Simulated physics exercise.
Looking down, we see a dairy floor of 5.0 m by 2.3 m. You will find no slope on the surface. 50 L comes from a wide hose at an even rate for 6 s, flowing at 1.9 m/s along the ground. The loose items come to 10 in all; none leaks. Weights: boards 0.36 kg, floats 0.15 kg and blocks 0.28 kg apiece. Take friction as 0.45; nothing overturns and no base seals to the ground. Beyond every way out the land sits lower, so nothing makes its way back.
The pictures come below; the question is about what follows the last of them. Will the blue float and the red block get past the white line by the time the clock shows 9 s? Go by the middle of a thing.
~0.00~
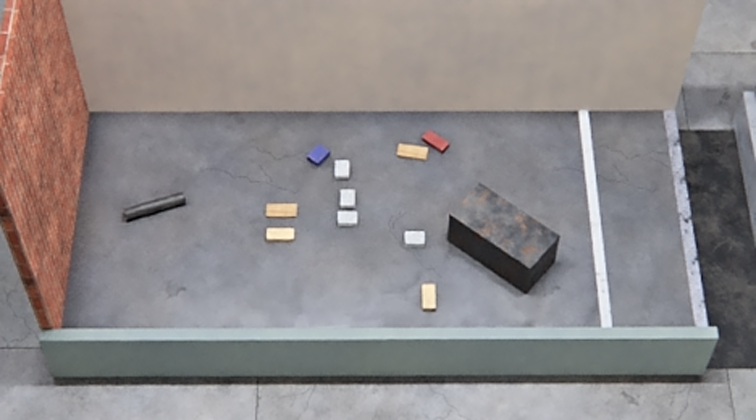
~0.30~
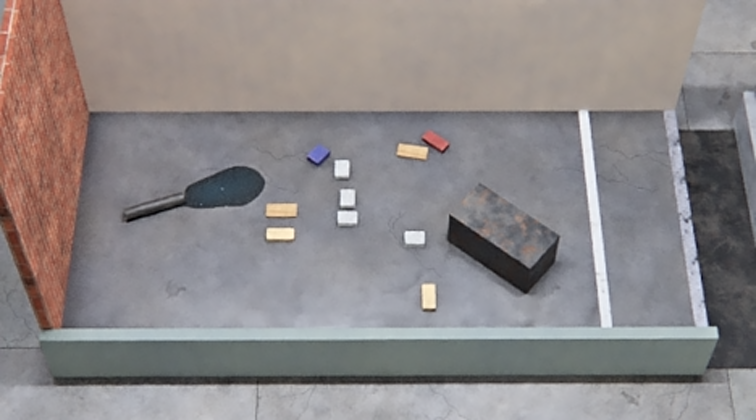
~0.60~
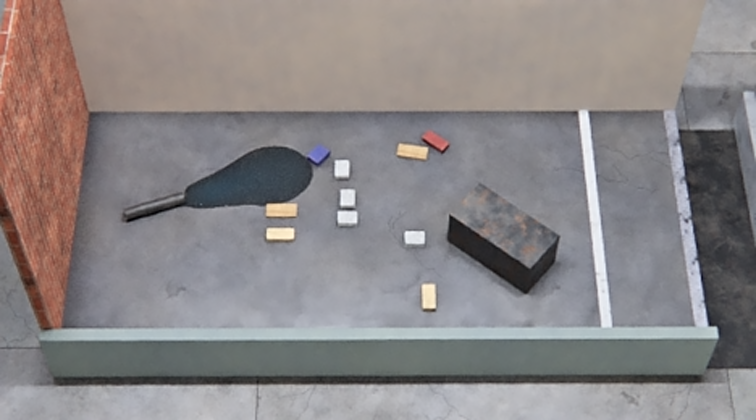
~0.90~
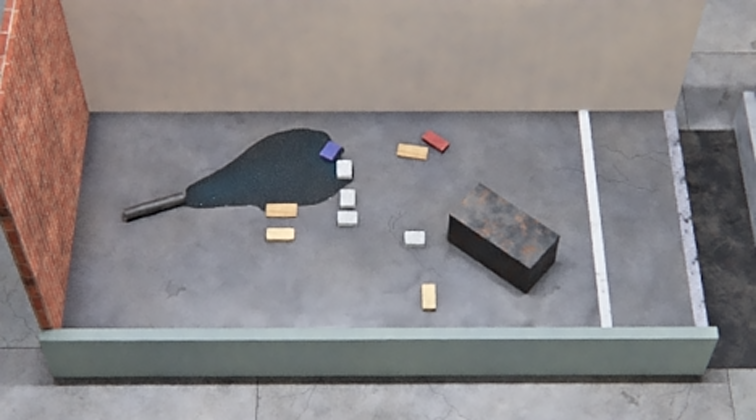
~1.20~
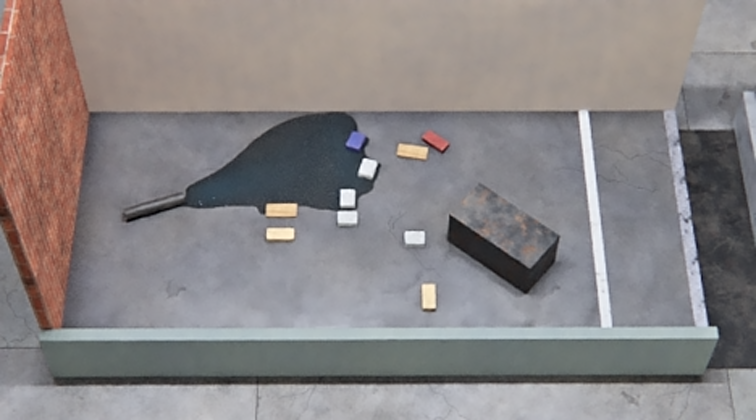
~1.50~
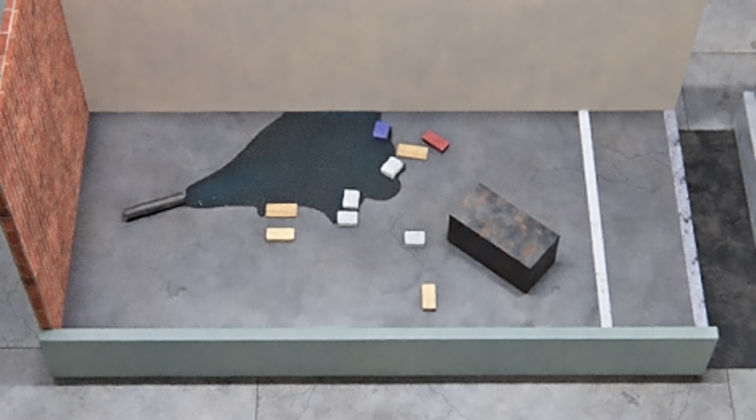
Result: Blue float ends up beyond, red block ends up beyond.
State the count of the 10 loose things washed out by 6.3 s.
The count is 0.
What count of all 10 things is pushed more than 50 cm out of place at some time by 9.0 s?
Count: 4.
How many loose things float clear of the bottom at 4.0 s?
At that time, 2.
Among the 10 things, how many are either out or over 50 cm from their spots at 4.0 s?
It comes to 2.
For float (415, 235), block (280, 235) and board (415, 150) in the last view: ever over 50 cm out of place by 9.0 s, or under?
Taking them in order, the first is within the mark, the second within the mark and the third beyond the mark.
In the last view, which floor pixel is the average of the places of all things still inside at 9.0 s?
The average lands around (449, 230).
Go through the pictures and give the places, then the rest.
The first frame shows the blue float at (318, 154) rests on the ground; the red block at (436, 140) rests on the ground; water covers 0.0 m2; 0 of 10 have shifted.
The second frame shows the blue float at (318, 154), on the bottom; the red block at (436, 140) rests on the ground; 0.2 m2 under water; 0 of 10 have shifted.
The third frame shows the blue float at (318, 154) rests on the ground; the red block at (436, 140) rests on the ground; water covers 0.4 m2; 0 of 10 have shifted.
The fourth frame shows the blue float at (331, 150) rests on the ground, 11 cm from its start; the red block at (436, 140) rests on the ground; water covers 0.6 m2; 1 of 10 have shifted.
The fifth frame shows the blue float at (356, 140), on the bottom, 35 cm from its start; the red block at (436, 140) rests on the ground; water covers 0.9 m2; 2 of 10 have shifted.
The sixth frame shows the blue float at (382, 129) rests on the ground, 59 cm from its start; the red block at (436, 140) rests on the ground; water covers 1.1 m2; 2 of 10 have shifted.
After 2.1 s the blue float is near (431, 115), 1.0 m from its start, aground; the red block is near (436, 140), 0.0 m from its start, aground; 0 of 10 are over the mark; 0 afloat.
After 4.0 s the blue float is near (549, 128), 2.0 m from its start, aground; the red block is near (485, 141), 0.4 m from its start, afloat; 0 of 10 are over the mark; 2 afloat.
After 6.3 s the blue float is near (636, 143), 2.7 m from its start, afloat; the red block is near (586, 157), 1.3 m from its start, aground; 1 of 10 are over the mark; 1 afloat.
After 9.0 s the blue float has gone out; the red block is near (651, 178), 1.8 m from its start, aground; 4 of 10 are over the mark; 0 afloat.
